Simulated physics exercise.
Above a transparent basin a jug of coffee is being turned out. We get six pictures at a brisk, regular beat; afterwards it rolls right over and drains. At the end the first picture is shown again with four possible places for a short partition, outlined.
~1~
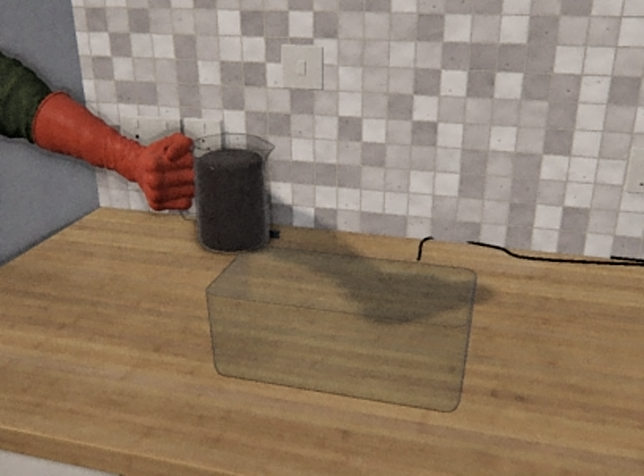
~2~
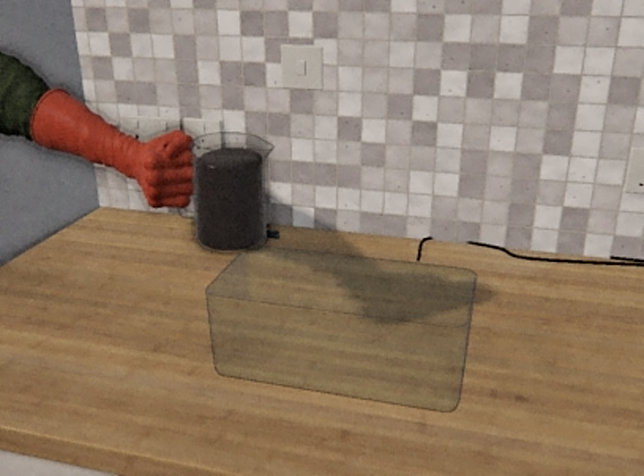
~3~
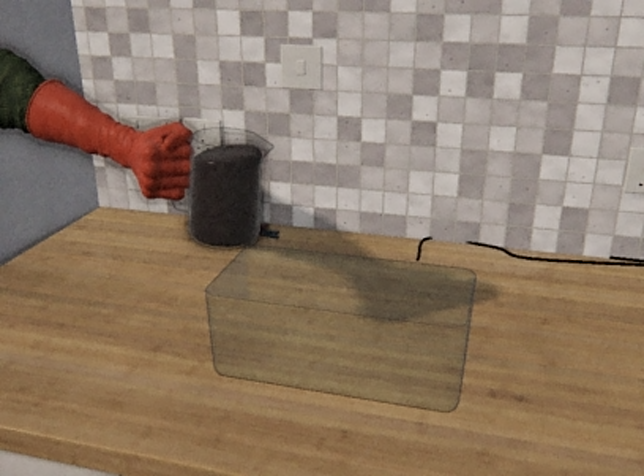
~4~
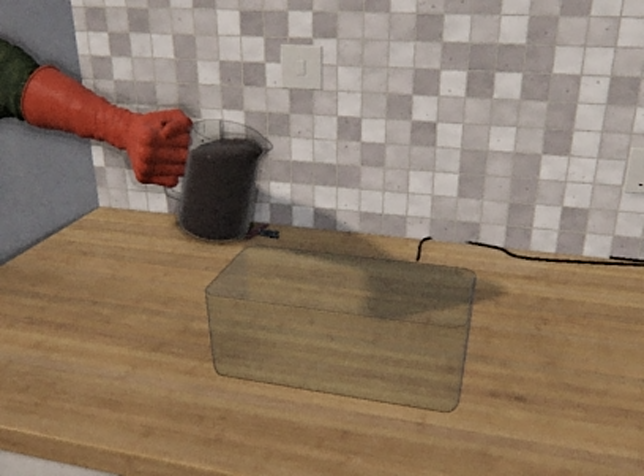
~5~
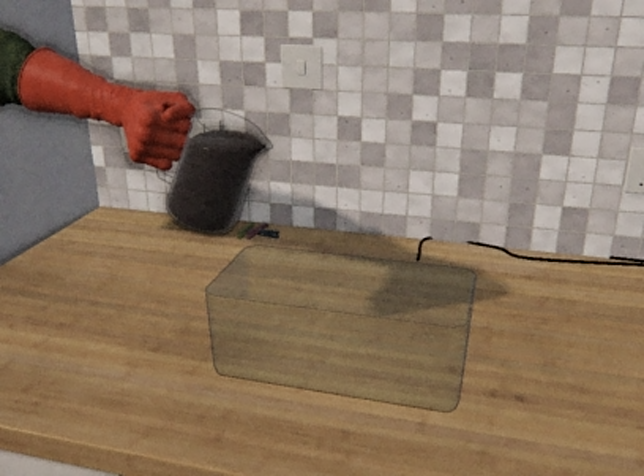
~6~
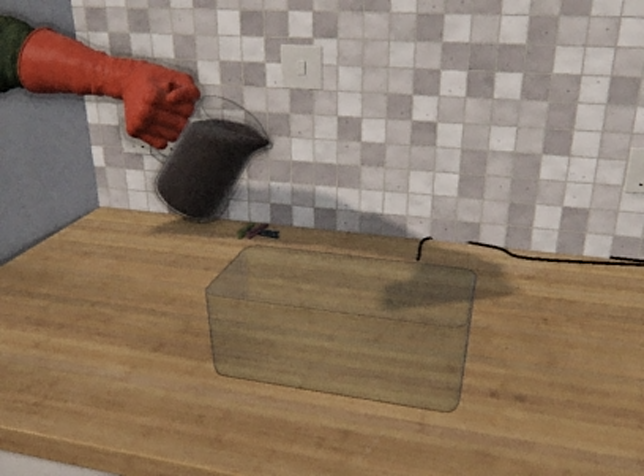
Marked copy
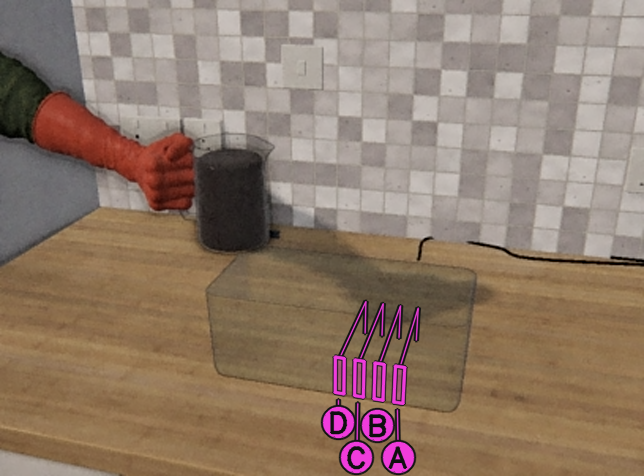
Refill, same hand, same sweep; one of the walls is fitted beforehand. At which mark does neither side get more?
Choose C.
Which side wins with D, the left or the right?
The right side.
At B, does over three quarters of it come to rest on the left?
Yes.
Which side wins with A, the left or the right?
More ends on the left.
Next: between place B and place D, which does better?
The answer is D.
On the marked copy, A at (397, 409); B at (377, 406); C at (357, 403); D at (338, 400).
For place A, about 89 % ends left of the wall and 4 % right of it; 7 % is lost outside.
For place B, about 82 % ends left of the wall and 12 % right of it; 6 % is lost outside.
For place C, about 53 % ends left of the wall and 43 % right of it; 4 % is lost outside.
For place D, about 24 % ends left of the wall and 71 % right of it; 5 % is lost outside.
